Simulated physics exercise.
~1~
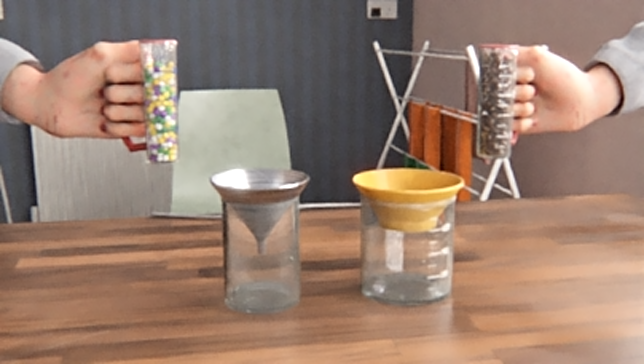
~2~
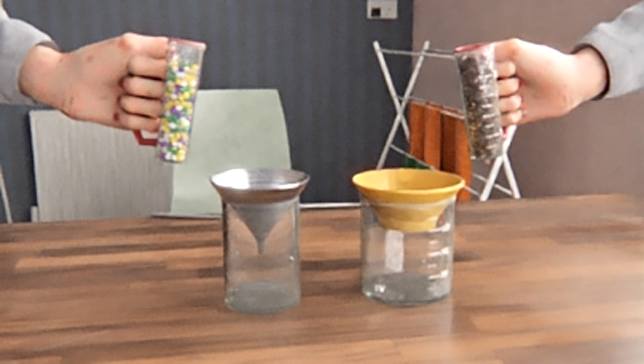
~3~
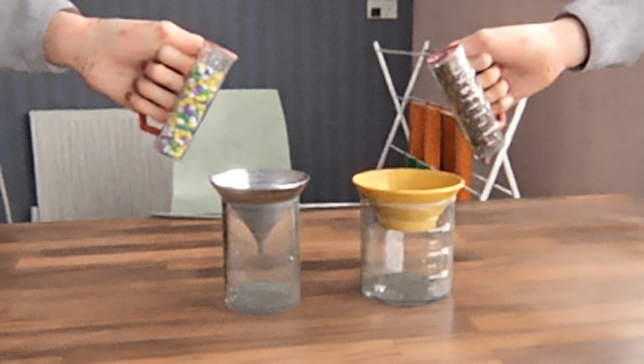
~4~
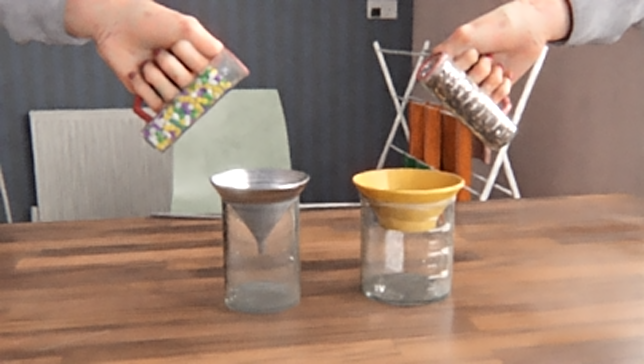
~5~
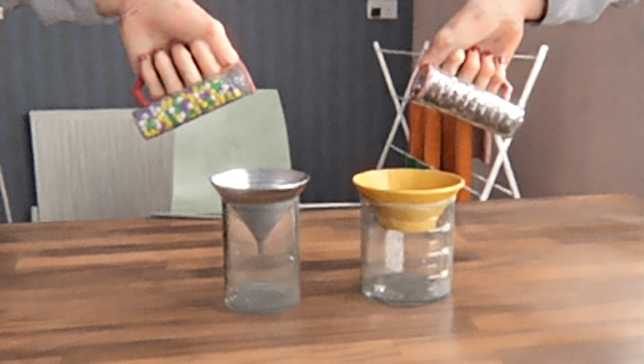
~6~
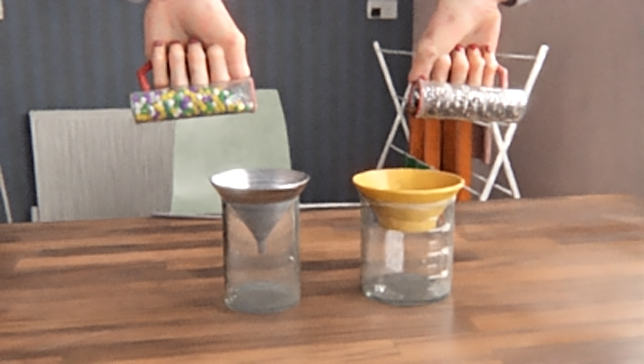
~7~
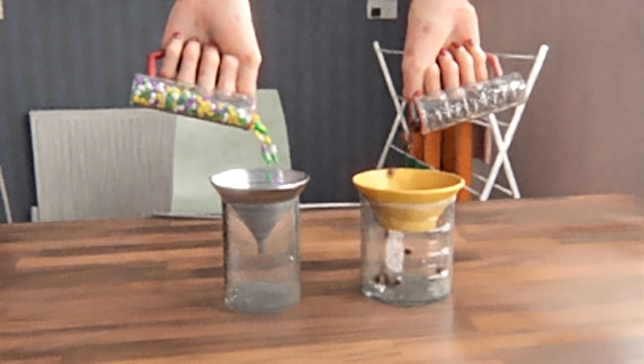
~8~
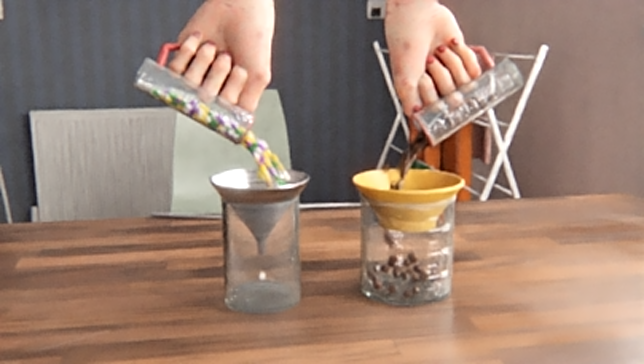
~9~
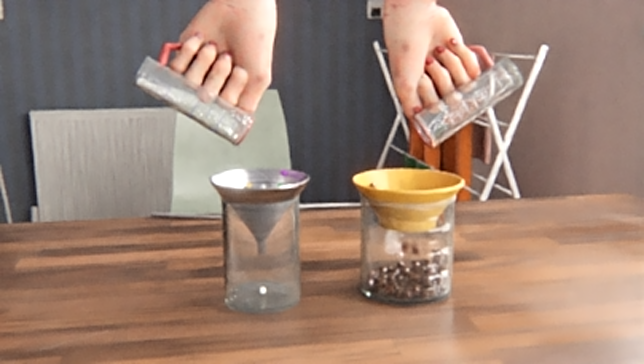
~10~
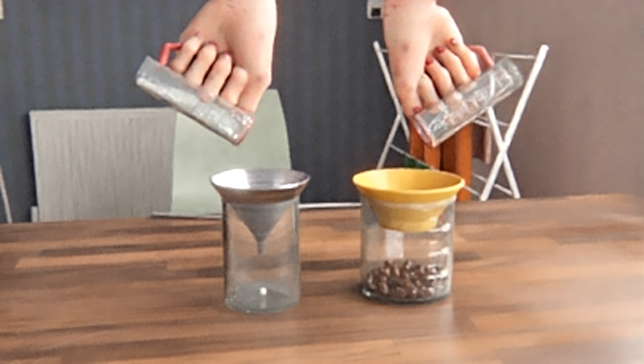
Two hands hold clear cups above a wooden table, seen from the front by a still camera, with colourful beads in the left cup and dark brown pieces in the right. Below them stand a grey funnel and a yellow funnel, each in a clear glass jar. The hands move inward and tip the cups onto their sides, then further over. Beads pour into the grey funnel while the brown pieces drop through the yellow one. Both cups end up empty, with the brown pieces heaped in the right jar and the left jar looking almost empty, its beads stuck in the funnel.
